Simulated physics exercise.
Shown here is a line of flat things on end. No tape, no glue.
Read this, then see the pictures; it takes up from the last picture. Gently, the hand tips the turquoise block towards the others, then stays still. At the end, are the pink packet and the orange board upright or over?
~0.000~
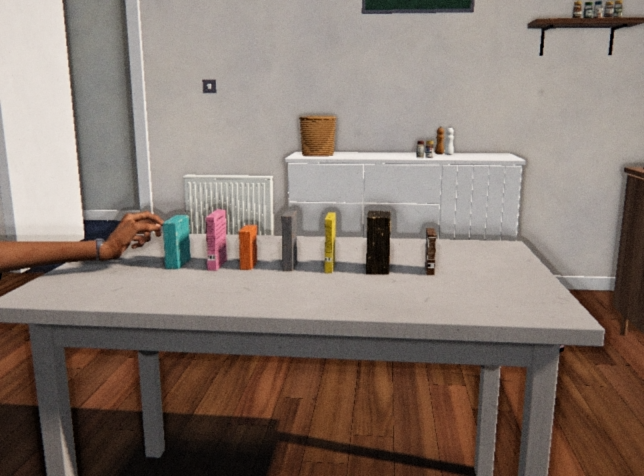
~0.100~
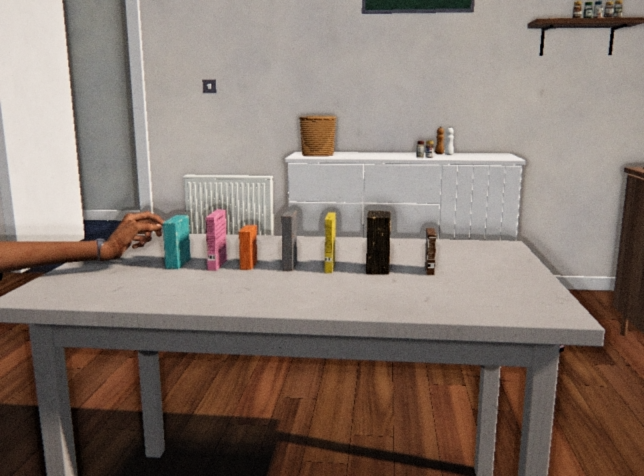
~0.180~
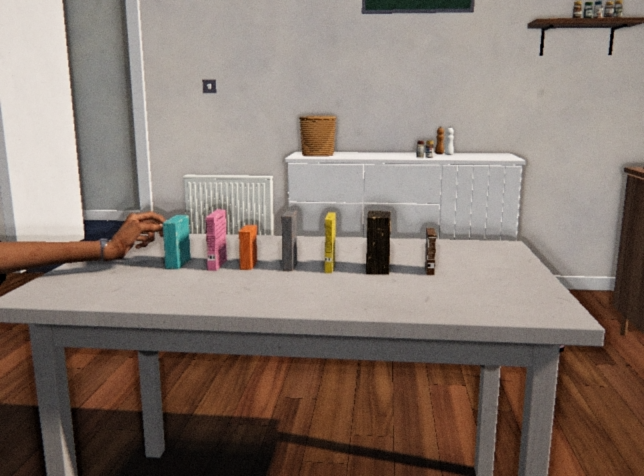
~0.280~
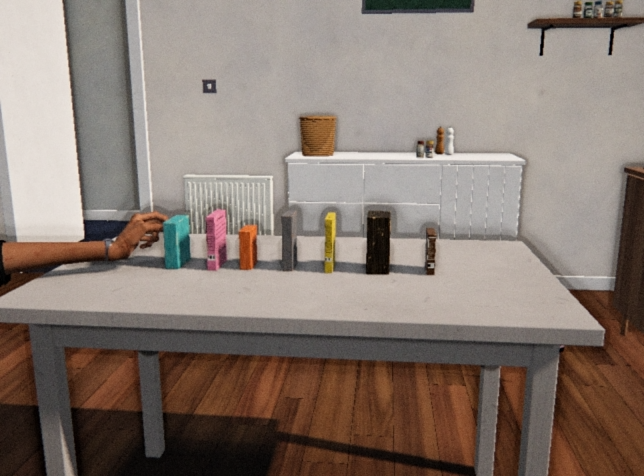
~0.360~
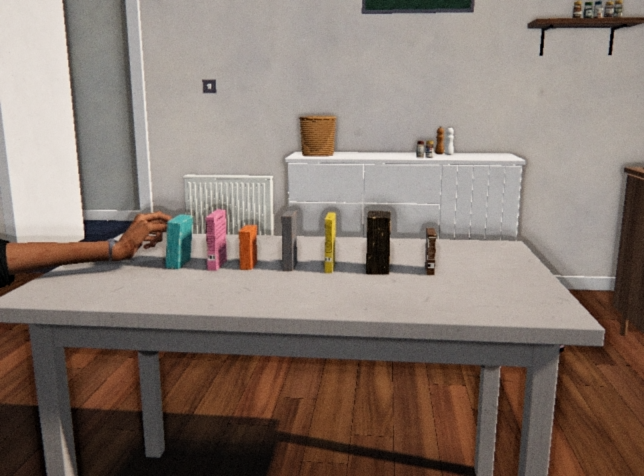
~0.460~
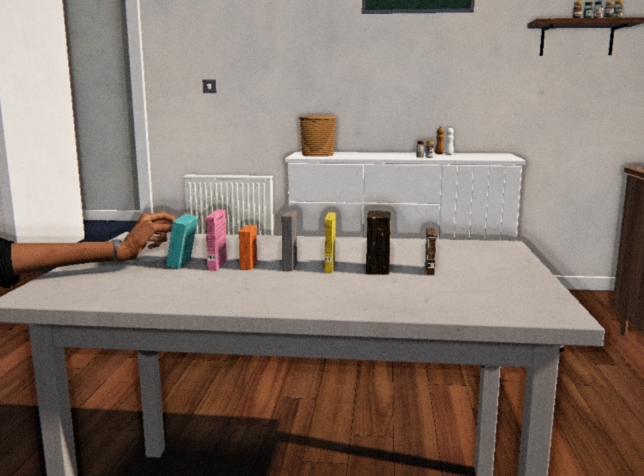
In order: The pink packet will tip past its balance; the orange board will tip past its balance.
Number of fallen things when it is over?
7.
After 0.96 s, turquoise block 74° over; pink packet tipped 46° from how it was near (244, 245); orange board tipped 35° from how it was near (261, 248).
After 1.36 s, turquoise block 78° over; pink packet tipped 63° from how it was near (253, 251); orange board on its side near (275, 261); grey block tipped 68° from how it was.
After 1.76 s, turquoise block 79° over; pink packet tipped 64° from how it was near (254, 251); orange board on its side near (275, 261); black block on its side.
At rest (3.8 s), tipped over on the table, pink packet, grey block, black block, orange board and yellow packet. Seen from the same camera at the end, pink packet near (254, 251), orange board near (275, 261).
